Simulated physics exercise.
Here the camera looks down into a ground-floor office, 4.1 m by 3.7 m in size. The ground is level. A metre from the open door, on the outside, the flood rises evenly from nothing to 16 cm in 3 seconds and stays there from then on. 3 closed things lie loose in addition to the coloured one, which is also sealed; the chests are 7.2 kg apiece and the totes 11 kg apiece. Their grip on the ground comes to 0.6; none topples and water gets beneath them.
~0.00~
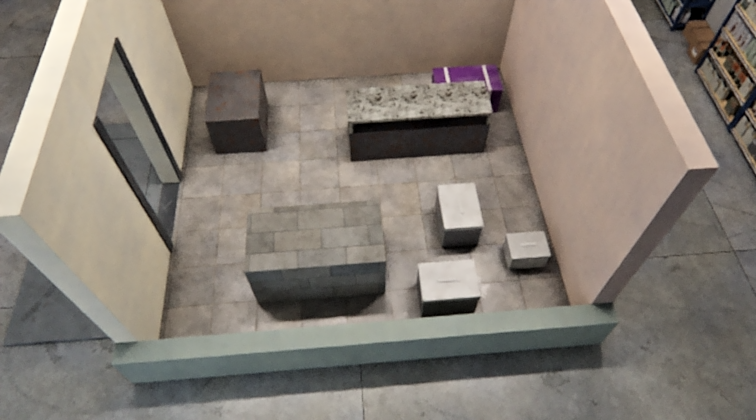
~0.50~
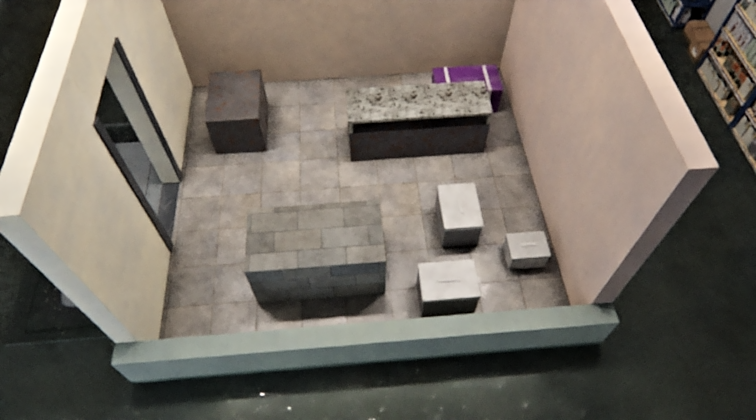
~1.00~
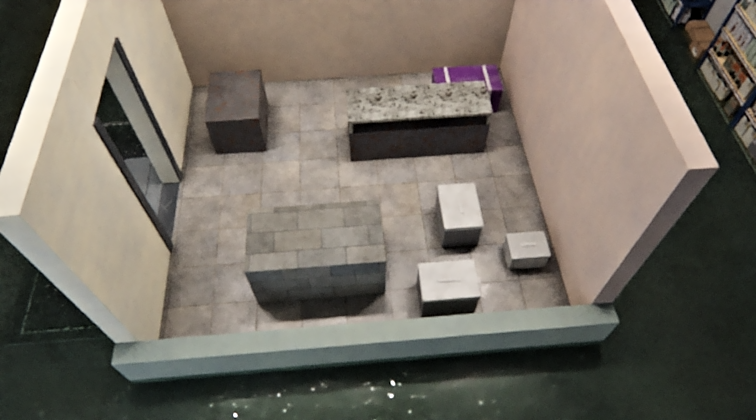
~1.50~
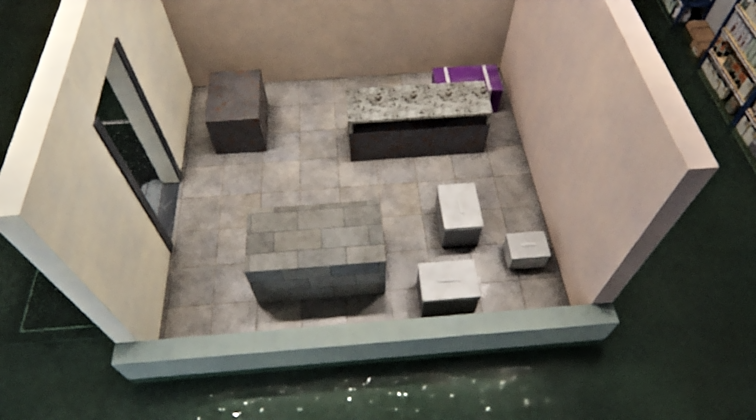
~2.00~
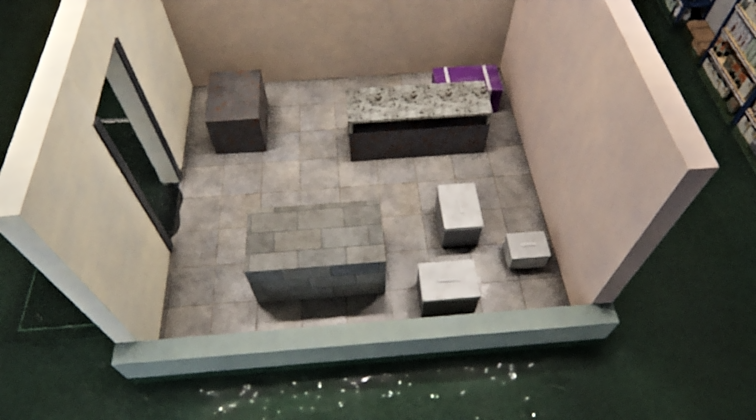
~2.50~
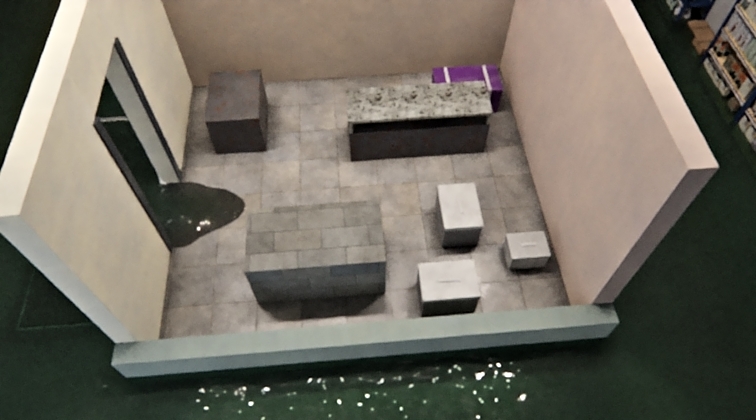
Dark water spreads over the ground outside a walled room, then enters through the left doorway.
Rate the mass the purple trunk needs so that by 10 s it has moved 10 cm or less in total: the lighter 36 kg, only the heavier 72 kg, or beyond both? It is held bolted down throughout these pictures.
Needed mass: The lighter one.
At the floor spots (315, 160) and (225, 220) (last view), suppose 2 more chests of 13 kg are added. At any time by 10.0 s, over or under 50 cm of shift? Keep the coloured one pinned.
The first is not as far, the second further.
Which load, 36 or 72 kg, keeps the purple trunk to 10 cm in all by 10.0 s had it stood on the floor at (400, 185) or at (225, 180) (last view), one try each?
In turn: Either load holds; either load holds.
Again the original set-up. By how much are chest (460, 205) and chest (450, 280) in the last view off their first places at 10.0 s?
Net displacement, in order: 50 cm; 5 cm.
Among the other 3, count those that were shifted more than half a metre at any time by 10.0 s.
The answer here is 1.
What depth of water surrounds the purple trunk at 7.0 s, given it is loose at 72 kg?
2 cm, roughly.
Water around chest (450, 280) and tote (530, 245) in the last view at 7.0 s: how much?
Close to 2 and 3 centimetres.
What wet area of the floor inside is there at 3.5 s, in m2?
Around 2.5 m2 of it.
After 3.5 s the purple trunk would be 0 cm from its start with 36 kg and 0 cm from its start with 72 kg; 0 cm of water round it then.
After 4.5 s the purple trunk would be 0 cm from its start with 36 kg and 0 cm from its start with 72 kg; 0 cm of water round it then.
After 7.0 s the purple trunk would be 0 cm from its start with 36 kg and 0 cm from its start with 72 kg; 2 cm of water round it then.
After 10.0 s the purple trunk would be 0 cm from its start with 36 kg and 0 cm from its start with 72 kg; 6 cm of water round it then.
